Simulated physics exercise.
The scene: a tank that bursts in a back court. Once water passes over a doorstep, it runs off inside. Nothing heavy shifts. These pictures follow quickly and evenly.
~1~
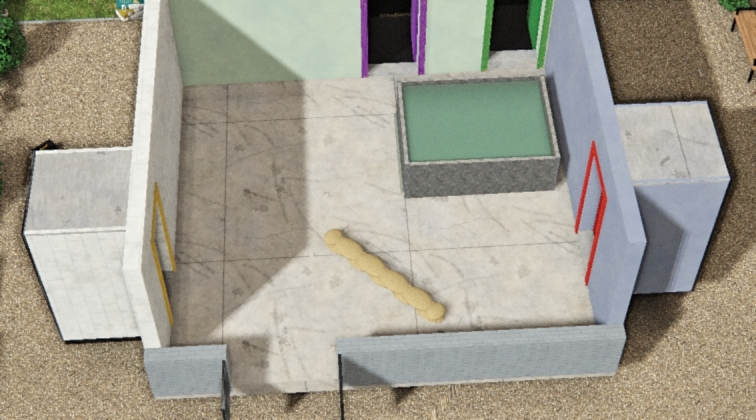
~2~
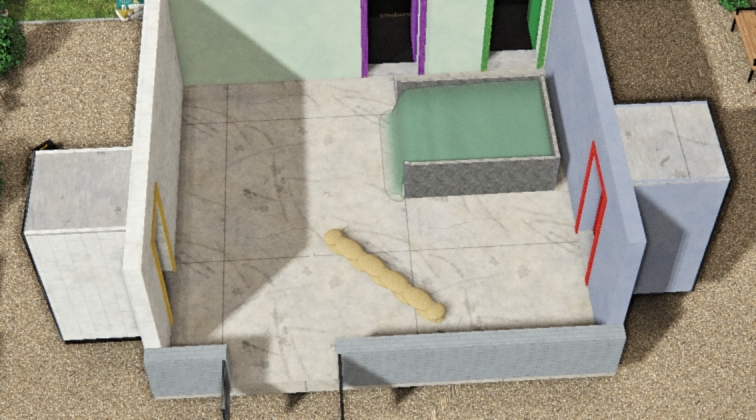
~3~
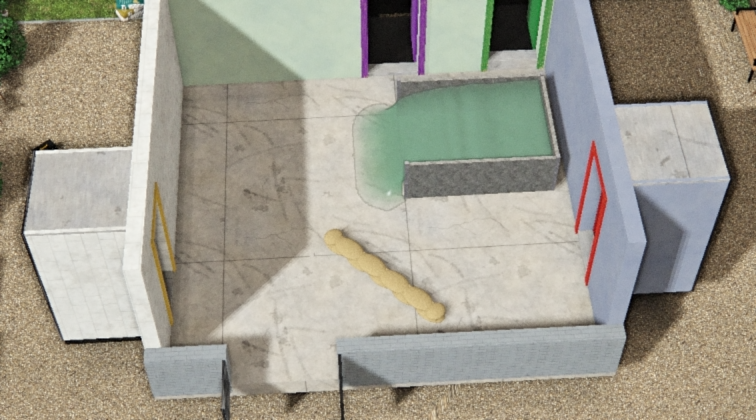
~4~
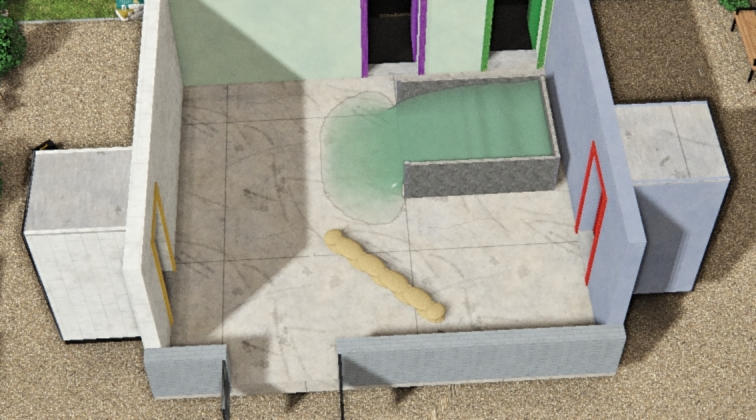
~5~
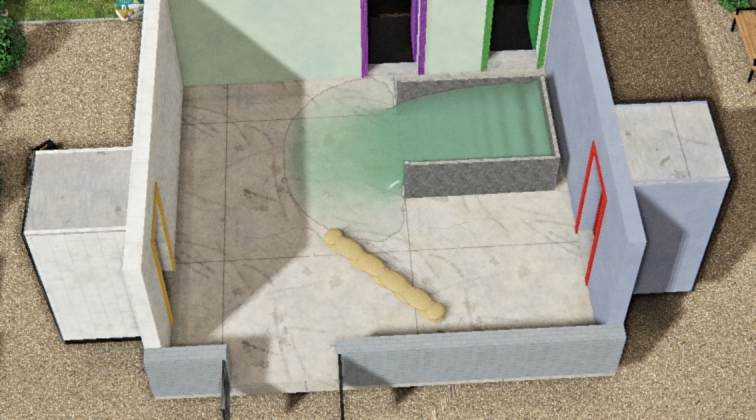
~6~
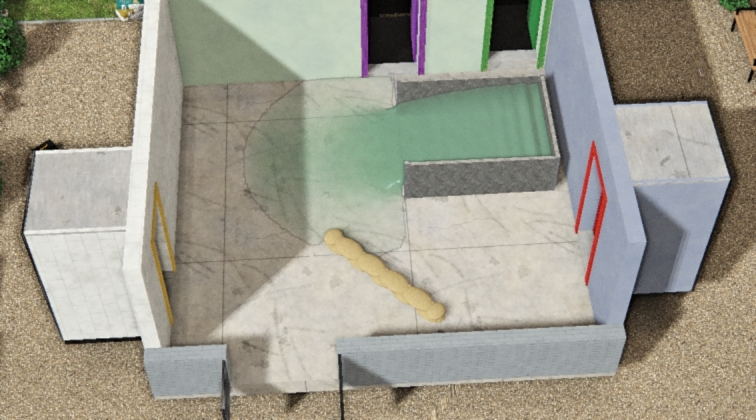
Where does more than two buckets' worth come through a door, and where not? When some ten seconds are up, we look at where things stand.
Through the purple door two buckets or less; through the yellow door more than two buckets; through the red door two buckets or less; through the green door two buckets or less.
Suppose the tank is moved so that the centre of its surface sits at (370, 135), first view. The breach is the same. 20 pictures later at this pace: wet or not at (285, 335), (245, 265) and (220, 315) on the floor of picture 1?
Log: Flood; flood; flood.
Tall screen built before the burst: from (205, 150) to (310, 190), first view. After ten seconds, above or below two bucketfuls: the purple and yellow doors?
Result - purple door overflows the mark, yellow door overflows the mark.
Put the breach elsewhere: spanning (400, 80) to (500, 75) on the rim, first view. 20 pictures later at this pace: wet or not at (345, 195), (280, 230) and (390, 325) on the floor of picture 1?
Going in your order, I'd say still bare, then still bare, then still bare.
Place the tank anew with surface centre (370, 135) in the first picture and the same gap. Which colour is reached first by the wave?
The yellow door.
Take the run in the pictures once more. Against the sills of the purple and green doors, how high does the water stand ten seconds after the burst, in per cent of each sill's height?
Around 60 in a hundred for the first and 30 in a hundred for the second.
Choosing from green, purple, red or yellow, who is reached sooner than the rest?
My answer is the purple door.
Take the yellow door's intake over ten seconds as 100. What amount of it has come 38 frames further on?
It comes to around 60 percent of the ten-second total.
A moment on, water covers 40 % of the floor; the purple door wet at the sill, nothing in, the yellow door not reached, the red door not reached, the green door not reached.
Next, water covers 50 % of the floor; the purple door wet at the sill, nothing in, the yellow door under two buckets in, the red door not reached, the green door not reached.
Then, water covers 55 % of the floor; the purple door wet at the sill, nothing in, the yellow door over two buckets in, the red door not reached, the green door not reached.
Later, water covers 75 % of the floor; the purple door wet at the sill, nothing in, the yellow door far over two buckets in, the red door not reached, the green door wet at the sill, nothing in.
In the end, water covers 95 % of the floor; the purple door under two buckets in, the yellow door far over two buckets in, the red door wet at the sill, nothing in, the green door wet at the sill, nothing in.
